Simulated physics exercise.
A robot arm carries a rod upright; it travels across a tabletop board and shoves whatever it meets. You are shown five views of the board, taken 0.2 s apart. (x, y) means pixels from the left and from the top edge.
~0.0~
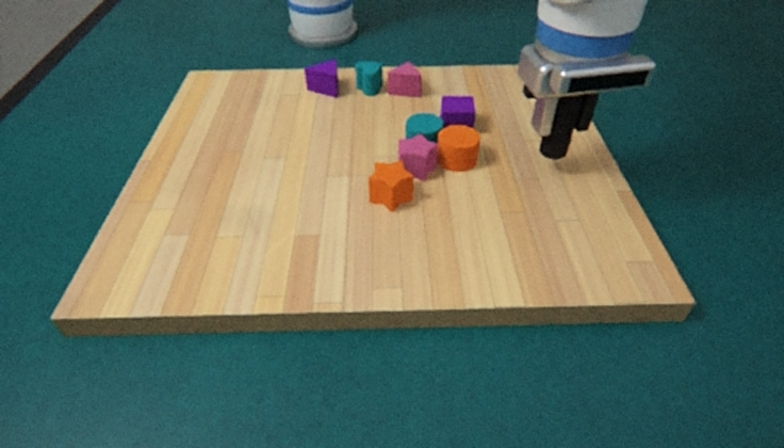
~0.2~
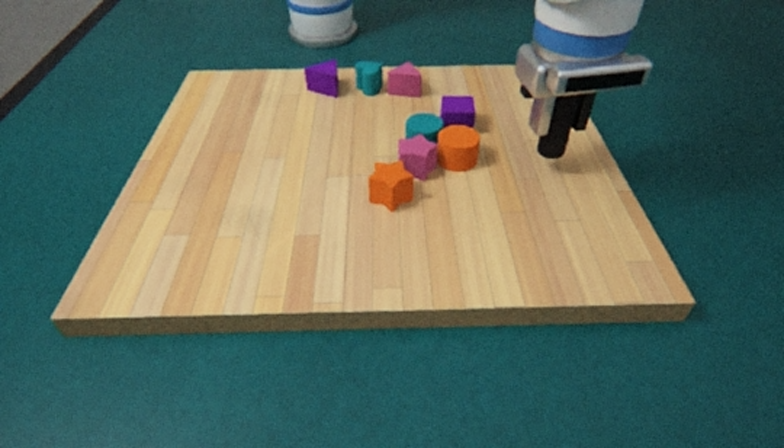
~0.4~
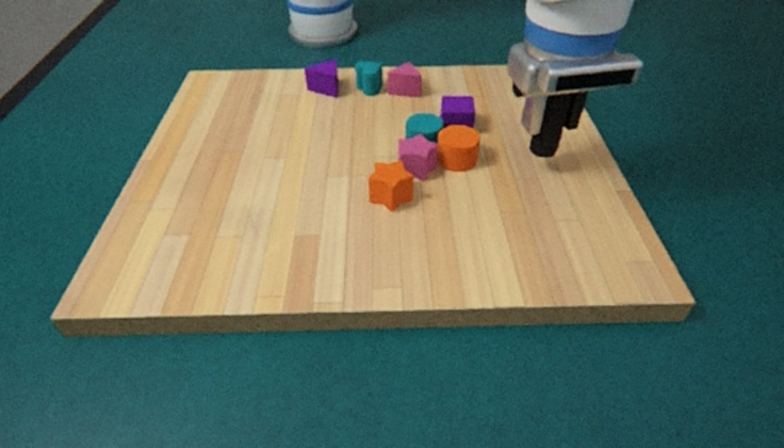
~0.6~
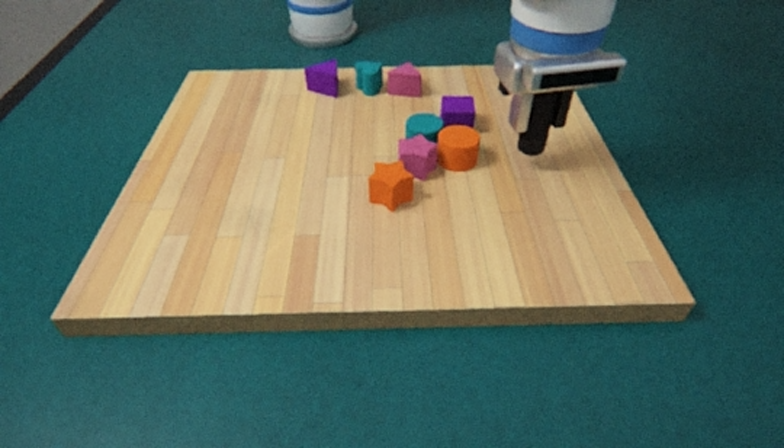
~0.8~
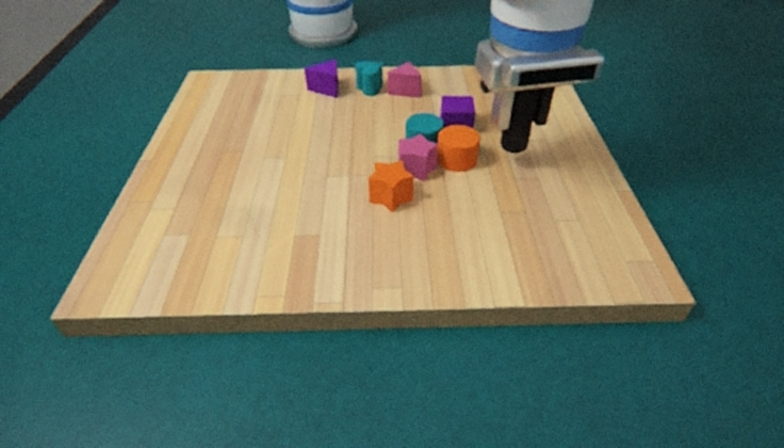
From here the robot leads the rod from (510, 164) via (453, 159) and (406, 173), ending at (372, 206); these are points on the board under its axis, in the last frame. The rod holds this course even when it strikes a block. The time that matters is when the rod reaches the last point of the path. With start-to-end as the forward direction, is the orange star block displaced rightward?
No, that is not how it ends up.
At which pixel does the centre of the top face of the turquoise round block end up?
It is at (392, 114).
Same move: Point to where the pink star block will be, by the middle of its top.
The middle of its upper face should be somewhere near (356, 162).
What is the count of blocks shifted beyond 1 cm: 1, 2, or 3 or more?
I count three at least.
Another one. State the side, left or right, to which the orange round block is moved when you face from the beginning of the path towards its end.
It's set to shift right.
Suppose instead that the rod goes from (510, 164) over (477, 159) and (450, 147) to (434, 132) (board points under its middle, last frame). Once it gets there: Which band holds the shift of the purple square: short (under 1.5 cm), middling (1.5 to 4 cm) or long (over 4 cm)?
Up to 1.5 cm.
On the path given first. One third of the way, rod (454, 142); pink star block (394, 150); turquoise round block (401, 117); orange round block (420, 136).
Two thirds of the way, rod (406, 156); orange star block (383, 178), turned 20° anticlockwise; pink star block (372, 156), turned 40° anticlockwise; turquoise round block (392, 114); orange round block (381, 135).
At the end, rod (372, 188); orange star block (364, 202), turned 55° anticlockwise; pink star block (356, 162), turned 10° clockwise; turquoise round block (392, 114); orange round block (381, 135).
